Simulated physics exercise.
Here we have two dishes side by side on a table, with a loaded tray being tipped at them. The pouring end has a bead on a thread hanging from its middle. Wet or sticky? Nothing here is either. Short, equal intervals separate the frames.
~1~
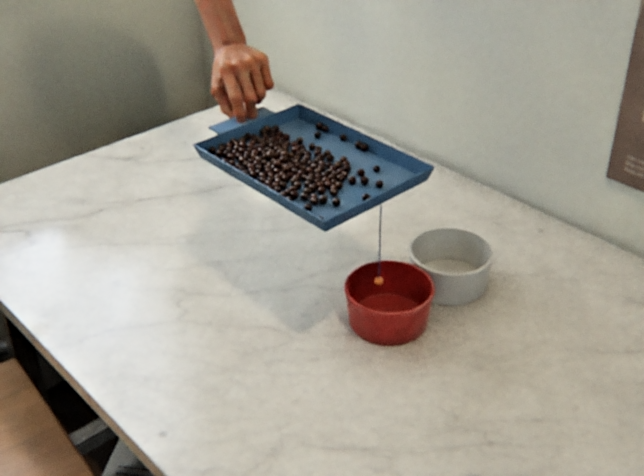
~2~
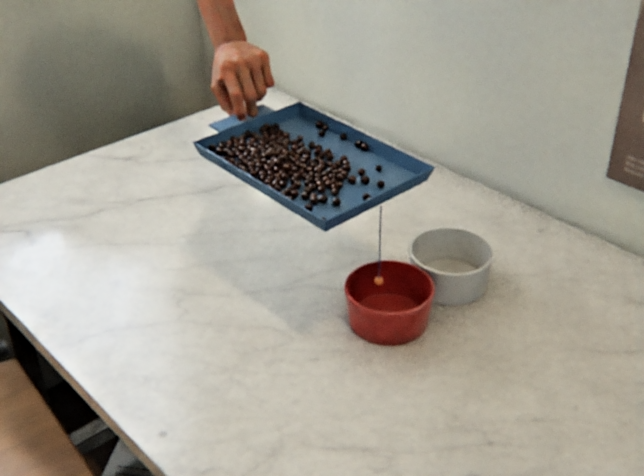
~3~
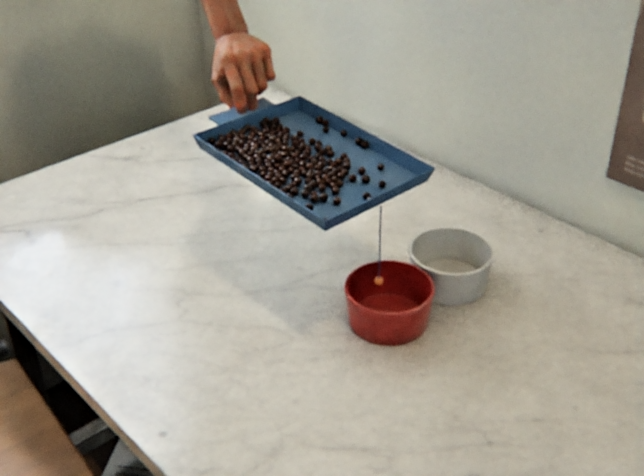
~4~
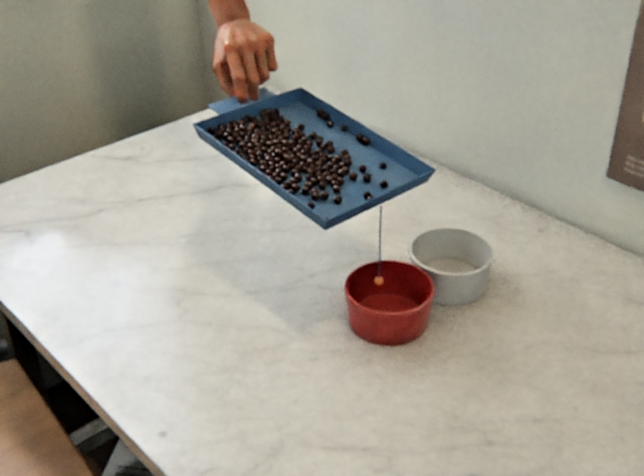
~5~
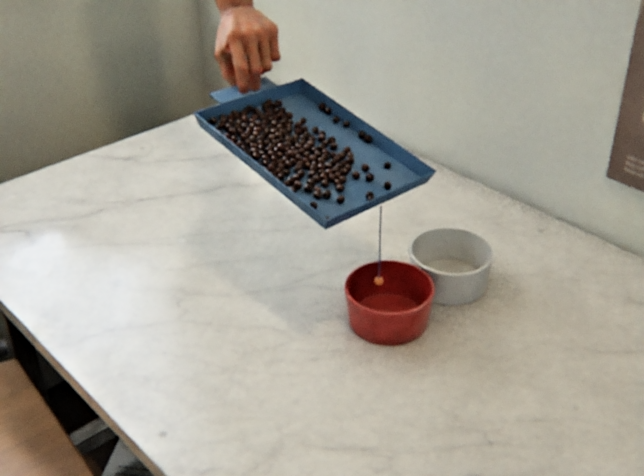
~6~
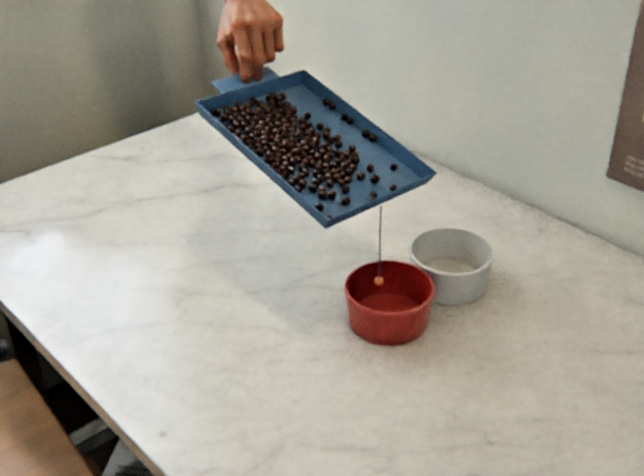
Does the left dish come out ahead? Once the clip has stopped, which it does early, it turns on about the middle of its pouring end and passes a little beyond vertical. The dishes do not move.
Yes.
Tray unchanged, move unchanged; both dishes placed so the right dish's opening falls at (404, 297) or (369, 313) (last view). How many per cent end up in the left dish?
0, then 0 %.
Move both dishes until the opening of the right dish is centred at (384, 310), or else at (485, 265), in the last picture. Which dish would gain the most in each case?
In the first try it's the right-side dish, and in the second it's the left-side dish.
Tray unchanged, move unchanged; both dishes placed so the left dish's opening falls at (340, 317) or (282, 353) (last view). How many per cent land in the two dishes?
Close to 50 in a hundred, then close to 10 in a hundred.
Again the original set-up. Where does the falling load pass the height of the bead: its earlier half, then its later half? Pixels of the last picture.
I'd place the first part at (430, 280) and the rest at (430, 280).
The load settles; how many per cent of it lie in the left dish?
Around 30 percent.
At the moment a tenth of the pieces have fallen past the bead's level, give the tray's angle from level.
60°, roughly.
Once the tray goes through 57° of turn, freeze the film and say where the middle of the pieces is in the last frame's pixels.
Roughly at (394, 183).
Shortly afterwards, tray tipped steeply; the bulk on the tray; only a few in the left dish; only a few in the right dish; only a few outside both; a little in the air.
Next, tray tipped right over; only a few on the tray; near a quarter in the left dish; a little in the right dish; near half outside both; a little in the air.
Some moments later, tray tipped past a quarter turn; near a third in the left dish; a little in the right dish; near half outside both.
In the end, tray tipped past a quarter turn; near a third in the left dish; a little in the right dish; near half outside both.
